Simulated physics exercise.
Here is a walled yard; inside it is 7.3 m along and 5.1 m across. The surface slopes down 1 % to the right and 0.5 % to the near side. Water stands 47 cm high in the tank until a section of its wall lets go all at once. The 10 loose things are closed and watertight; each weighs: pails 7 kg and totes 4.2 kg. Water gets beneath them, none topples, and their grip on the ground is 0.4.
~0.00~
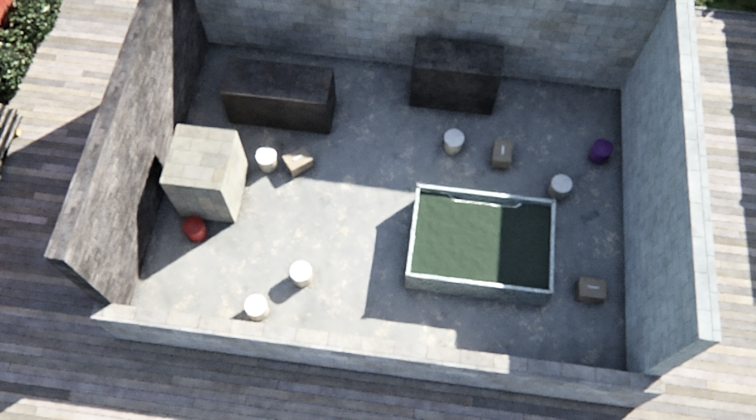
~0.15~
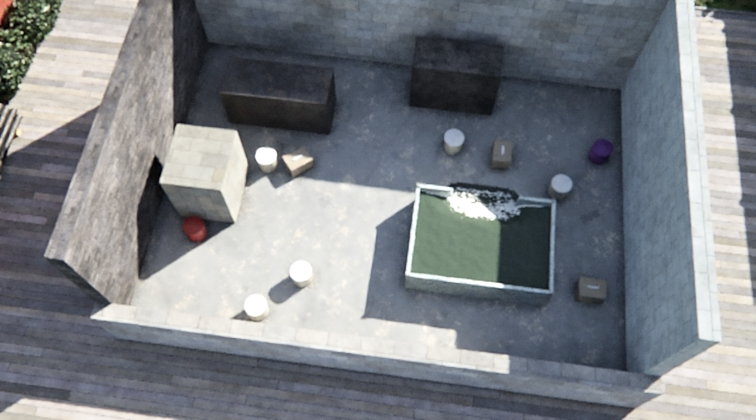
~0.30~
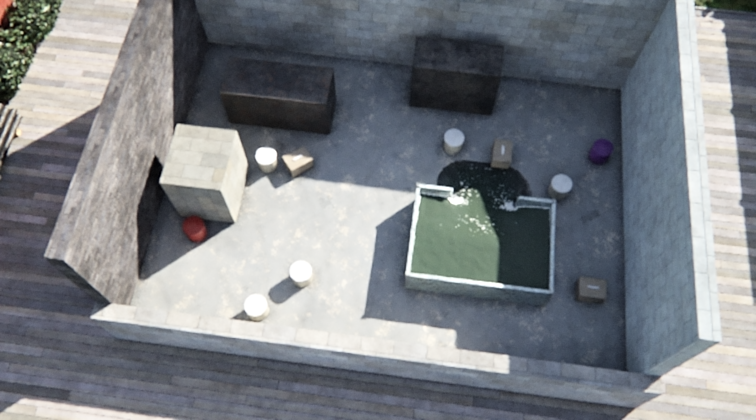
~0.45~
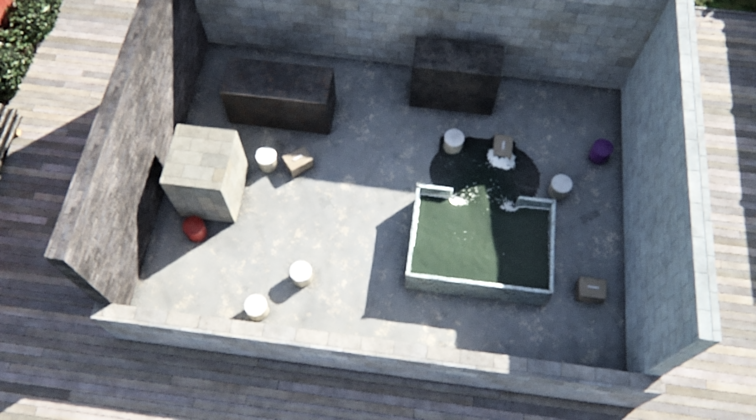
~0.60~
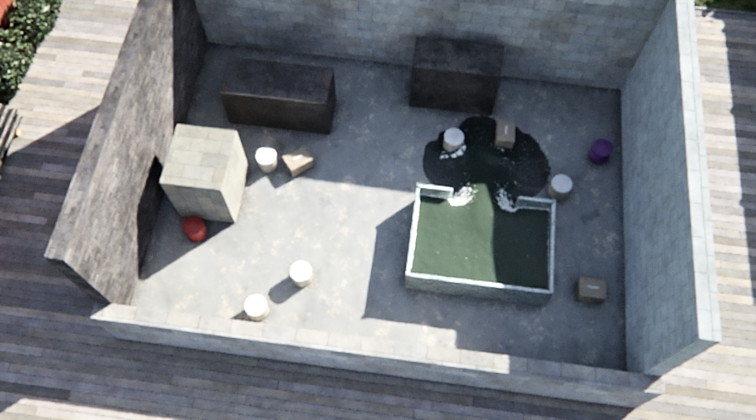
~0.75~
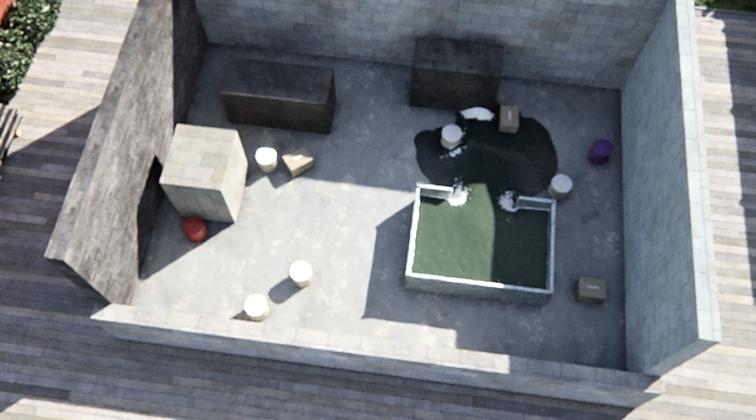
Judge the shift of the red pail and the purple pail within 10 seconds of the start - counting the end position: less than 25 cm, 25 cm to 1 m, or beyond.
Red pail stays put; purple pail travels far.
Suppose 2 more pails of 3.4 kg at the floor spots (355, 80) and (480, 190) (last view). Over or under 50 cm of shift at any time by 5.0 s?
In that order: More, more.
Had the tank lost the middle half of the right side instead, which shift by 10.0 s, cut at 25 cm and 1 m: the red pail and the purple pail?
Then the red pail stays put, the purple pail ends far away.
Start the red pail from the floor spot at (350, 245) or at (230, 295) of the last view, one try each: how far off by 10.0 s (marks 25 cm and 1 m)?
In that order: It holds its place; it holds its place.
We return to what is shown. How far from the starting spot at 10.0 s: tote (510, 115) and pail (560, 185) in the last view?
In turn: 140 cm, 10 cm.
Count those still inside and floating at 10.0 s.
2 of them.
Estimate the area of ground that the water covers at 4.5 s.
Roughly 23 m2.
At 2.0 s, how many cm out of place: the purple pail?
Roughly 0 cm by then.
After 2.0 s the red pail is near (193, 225), 0.0 m from its start, aground; the purple pail is near (603, 147), 0.0 m from its start, aground; 1 afloat.
After 4.5 s the red pail is near (193, 225), 0.0 m from its start, aground; the purple pail is near (579, 223), 1.5 m from its start, aground; 1 afloat.
After 7.0 s the red pail is near (193, 225), 0.0 m from its start, aground; the purple pail is near (574, 239), 1.7 m from its start, aground; 1 afloat.
After 10.0 s the red pail is near (193, 225), 0.0 m from its start, aground; the purple pail is near (574, 240), 1.8 m from its start, aground; 2 afloat.
